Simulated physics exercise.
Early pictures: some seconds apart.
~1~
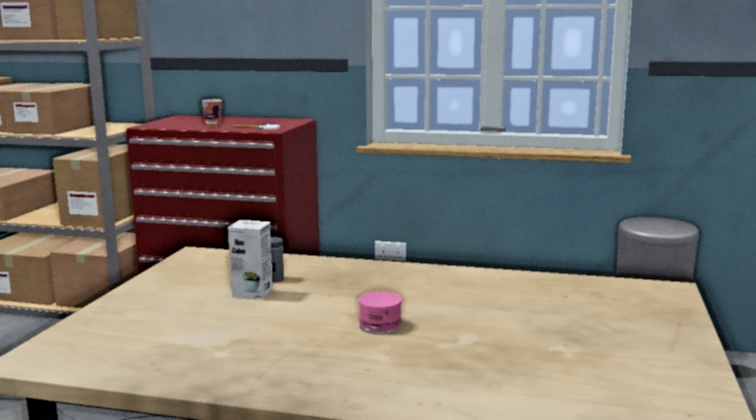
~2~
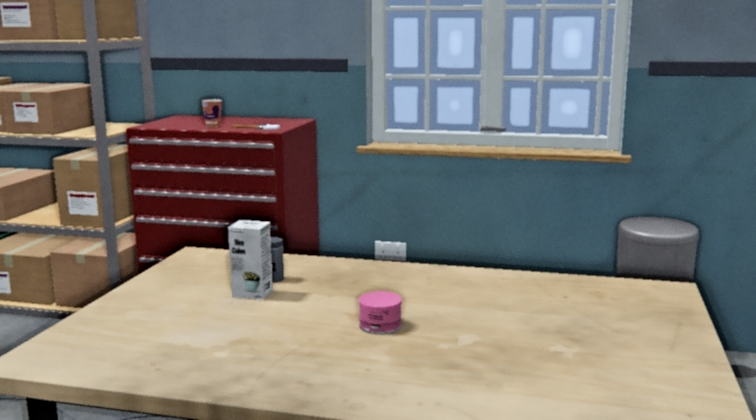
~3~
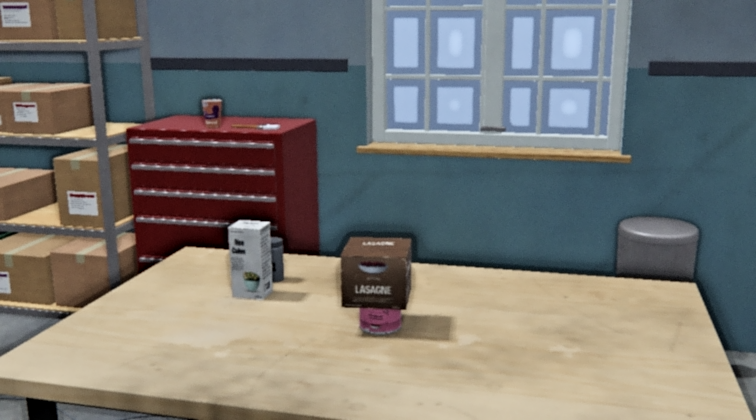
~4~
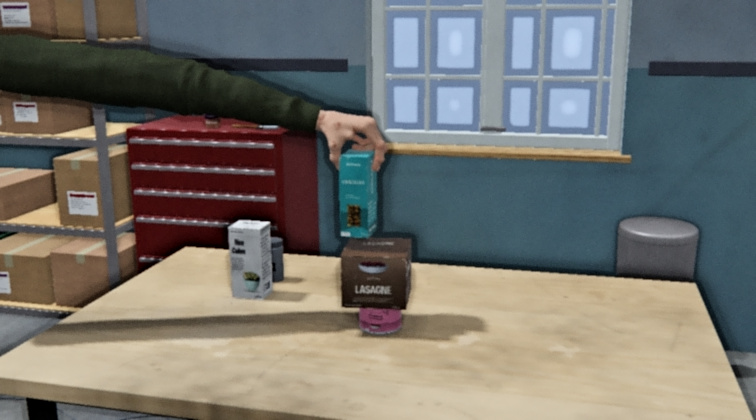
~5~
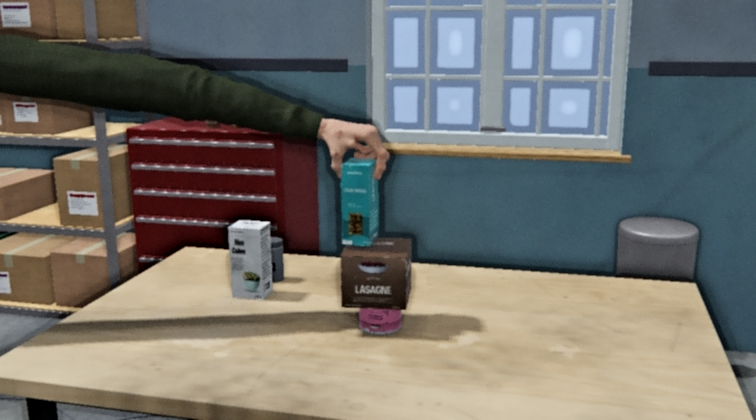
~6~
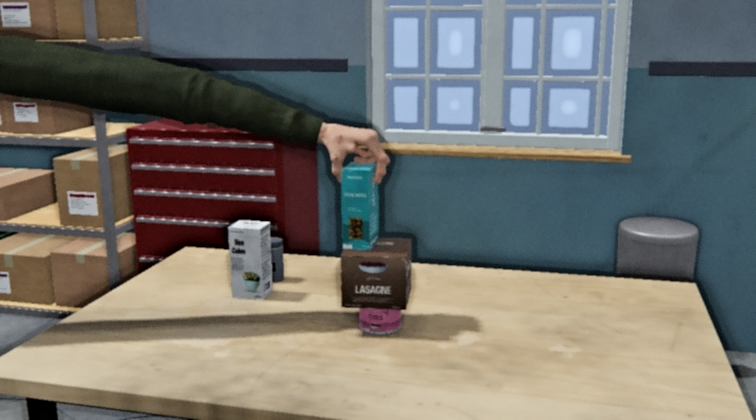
Brown lasagne box appearing atop a pink tub on a wooden table, then a hand lowering a turquoise carton onto it.
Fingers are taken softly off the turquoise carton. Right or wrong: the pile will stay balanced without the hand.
Right.
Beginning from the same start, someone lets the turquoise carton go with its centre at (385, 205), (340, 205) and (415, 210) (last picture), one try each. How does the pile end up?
For the first case the pile survives; for the second, it falls over; for the third, it falls over.
Then, 0.90 s after the last picture, nothing has stirred.
Then, 2.00 s after the last picture, turquoise carton resting near (360, 206).
At rest, all 5 in place. Seen from the same camera at the end, turquoise carton near (360, 206). The pile holds.
